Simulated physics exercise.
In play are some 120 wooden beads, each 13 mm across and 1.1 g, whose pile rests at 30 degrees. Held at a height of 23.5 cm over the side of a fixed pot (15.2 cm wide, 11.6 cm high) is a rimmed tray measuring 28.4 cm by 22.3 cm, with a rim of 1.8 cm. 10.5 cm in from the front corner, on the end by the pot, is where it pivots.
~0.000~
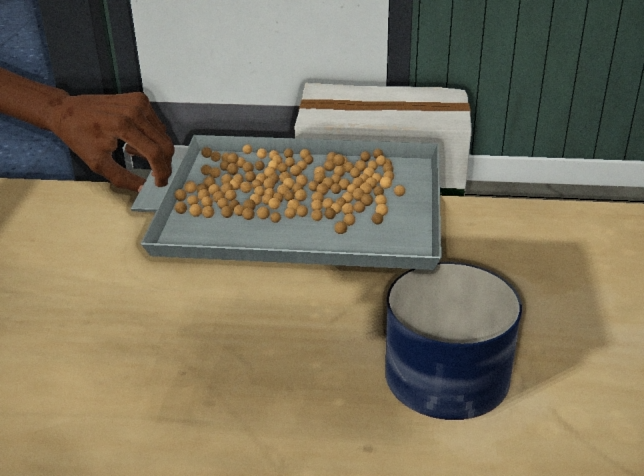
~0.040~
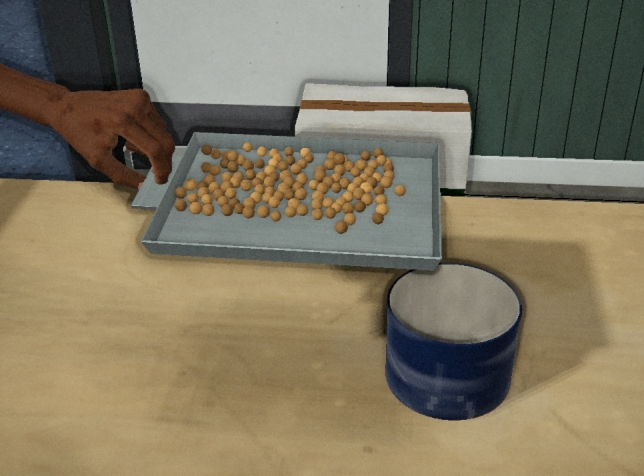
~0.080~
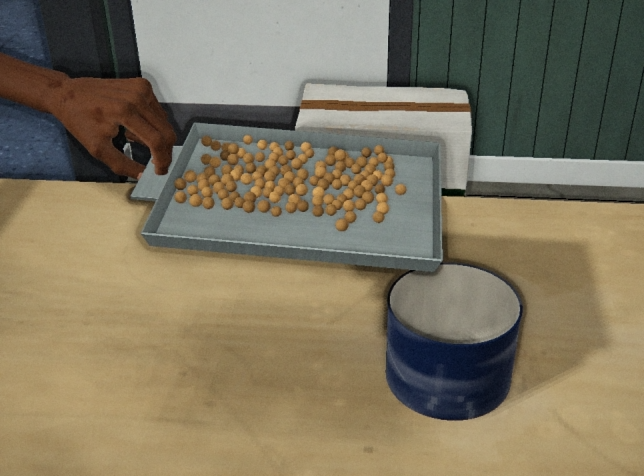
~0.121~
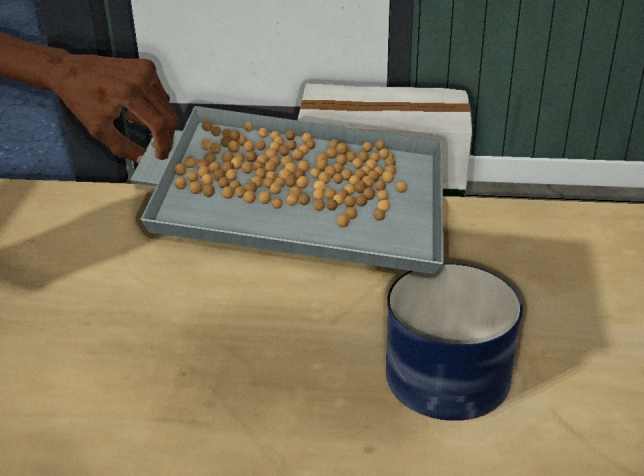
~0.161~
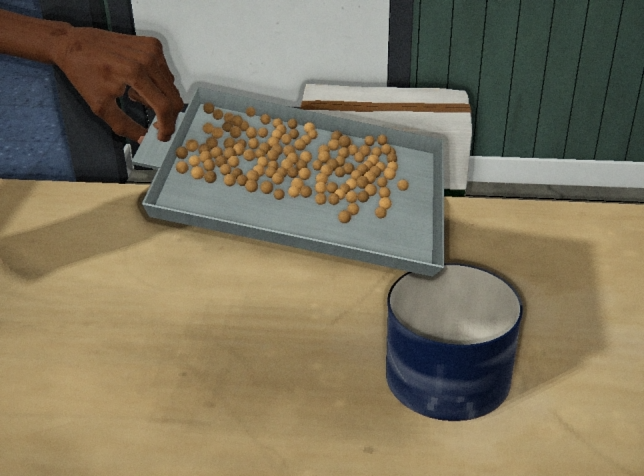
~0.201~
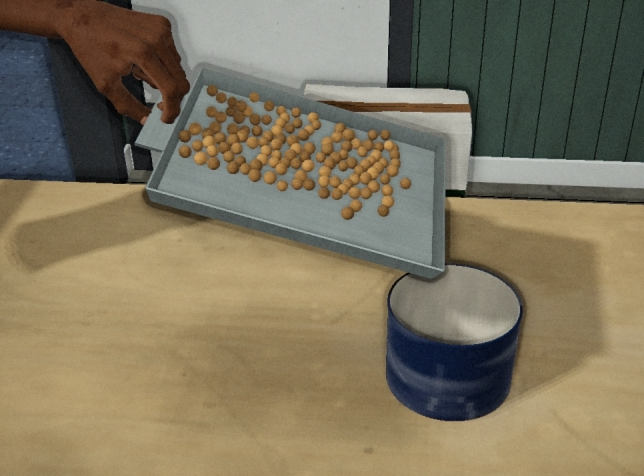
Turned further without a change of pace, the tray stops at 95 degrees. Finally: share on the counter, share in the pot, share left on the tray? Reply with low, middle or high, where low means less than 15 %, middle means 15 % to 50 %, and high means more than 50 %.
My answer: Counter - high; pot - middle; tray - low.
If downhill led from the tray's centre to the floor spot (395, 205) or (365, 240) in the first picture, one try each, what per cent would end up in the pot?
That would be close to 40 per cent, then close to 10 per cent.
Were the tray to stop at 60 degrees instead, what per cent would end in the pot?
Then about 20 per cent.
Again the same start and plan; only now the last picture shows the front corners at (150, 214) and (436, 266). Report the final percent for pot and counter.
Pot: 20, counter: 80.
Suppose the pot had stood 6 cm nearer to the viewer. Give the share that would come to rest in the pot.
Roughly 70 per cent.
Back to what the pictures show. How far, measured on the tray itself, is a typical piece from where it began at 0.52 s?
Displacement on the tray: Roughly 12 cm.
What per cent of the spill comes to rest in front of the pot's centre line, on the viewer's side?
100 %.
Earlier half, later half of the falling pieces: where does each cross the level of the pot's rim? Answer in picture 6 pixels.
(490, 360) first, (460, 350) later, roughly.
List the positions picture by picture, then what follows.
Tray tilt 0 degrees, front corners at (149, 241) and (434, 254); middle of the pieces at (289, 184); pot at (454, 301), in the first frame.
Tray tilt 1 degrees, front corners at (149, 238) and (435, 255); middle of the pieces at (289, 183), in the second frame.
Tray tilt 3 degrees, front corners at (149, 230) and (435, 256), lowest corner right front; middle of the pieces at (290, 177), in the third frame.
Tray tilt 7 degrees, front corners at (149, 217) and (436, 259), lowest corner right front; middle of the pieces at (291, 169), in the fourth frame.
Tray tilt 12 degrees, front corners at (151, 201) and (437, 262), lowest corner right front; middle of the pieces at (293, 159), in the fifth frame.
Tray tilt 17 degrees, front corners at (154, 186) and (438, 265), lowest corner right front; middle of the pieces at (296, 149); pot at (455, 302). The tray's pace is about 120 degrees a second, in the sixth frame.
After 0.52 s, tilt 56 degrees; the tray holds 100 %, the pot 0 %.
Then, at 0.73 s, tilt 82 degrees; the tray holds 35 %, the pot 5 %.
After 1.05 s, tilt 95 degrees; the tray holds 0 %, the pot 35 %.
At rest (1.9 s), counter 65 %, pot 35 %, tray 0 %.
